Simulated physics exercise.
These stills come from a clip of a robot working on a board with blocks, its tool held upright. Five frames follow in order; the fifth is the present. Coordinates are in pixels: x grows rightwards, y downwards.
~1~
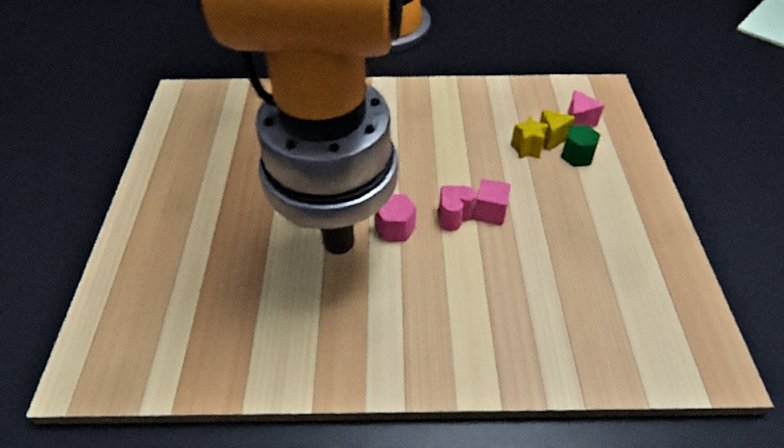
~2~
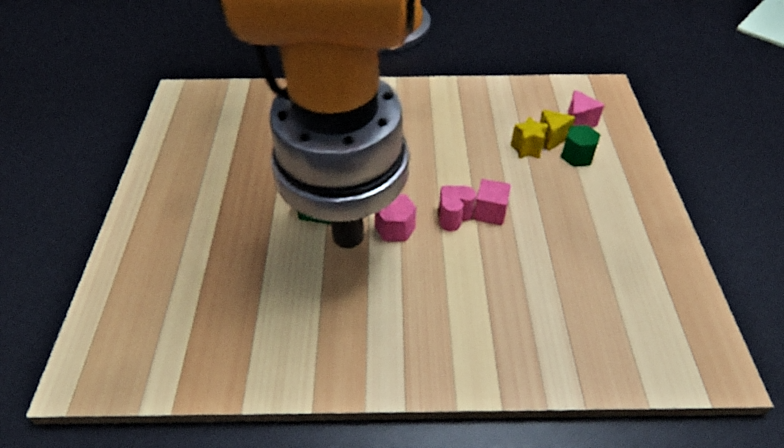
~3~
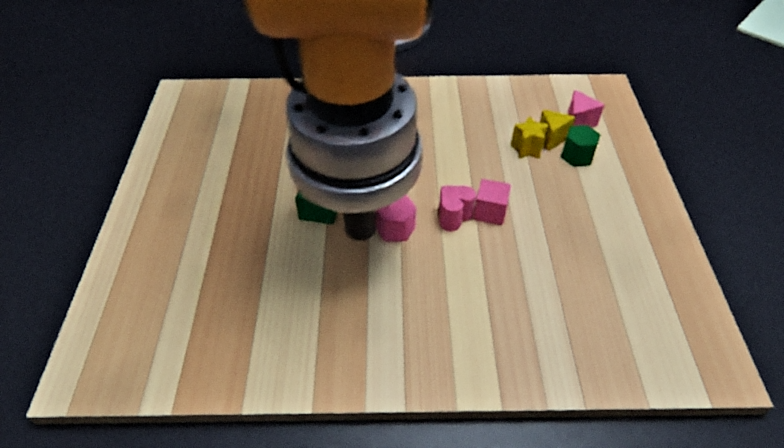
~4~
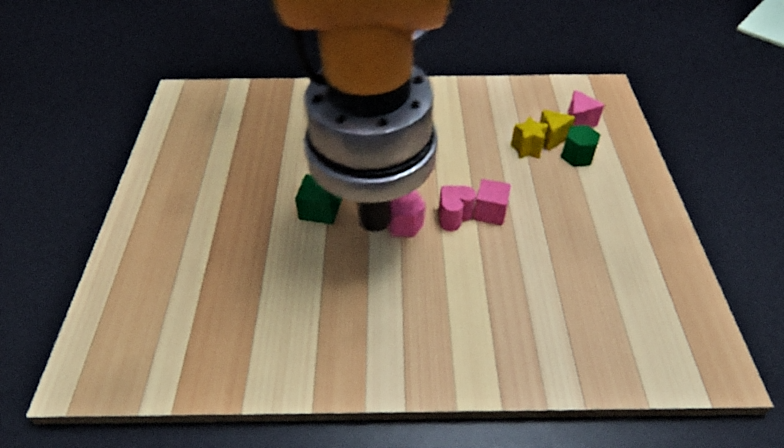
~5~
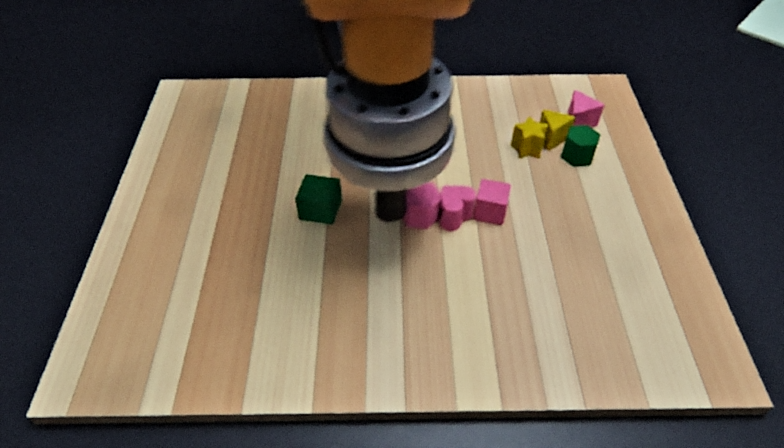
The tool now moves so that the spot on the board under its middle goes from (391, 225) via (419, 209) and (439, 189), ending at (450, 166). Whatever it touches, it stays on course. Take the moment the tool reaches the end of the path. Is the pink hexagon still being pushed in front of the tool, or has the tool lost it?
It slides aside on the way.
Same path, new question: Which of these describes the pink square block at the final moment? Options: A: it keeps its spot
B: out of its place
My pick is B.
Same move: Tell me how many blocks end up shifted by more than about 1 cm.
Here I'd predict at least three blocks moving more than 1 cm.
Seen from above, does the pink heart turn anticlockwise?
I believe not.
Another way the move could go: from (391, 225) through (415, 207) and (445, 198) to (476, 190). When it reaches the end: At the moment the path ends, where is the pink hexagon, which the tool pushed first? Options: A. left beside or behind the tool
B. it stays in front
I choose B.
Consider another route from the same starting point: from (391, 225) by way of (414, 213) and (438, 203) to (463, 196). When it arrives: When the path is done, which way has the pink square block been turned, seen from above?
From above, the pink square block will be seen to turn anti-clockwise.
The first path, step by step. One third of the way, tool (420, 195); pink hexagon (449, 176); pink heart (475, 193), turned 40° clockwise; pink square block (512, 192), turned 30° anticlockwise.
Two thirds of the way, tool (440, 174); pink hexagon (473, 163), turned 25° clockwise; pink heart (478, 193), turned 45° clockwise; pink square block (514, 193), turned 35° anticlockwise.
At the end, tool (452, 153); green square block in place; pink hexagon (484, 155), turned 70° clockwise; pink heart (478, 193), turned 45° clockwise; pink square block (514, 193), turned 35° anticlockwise.
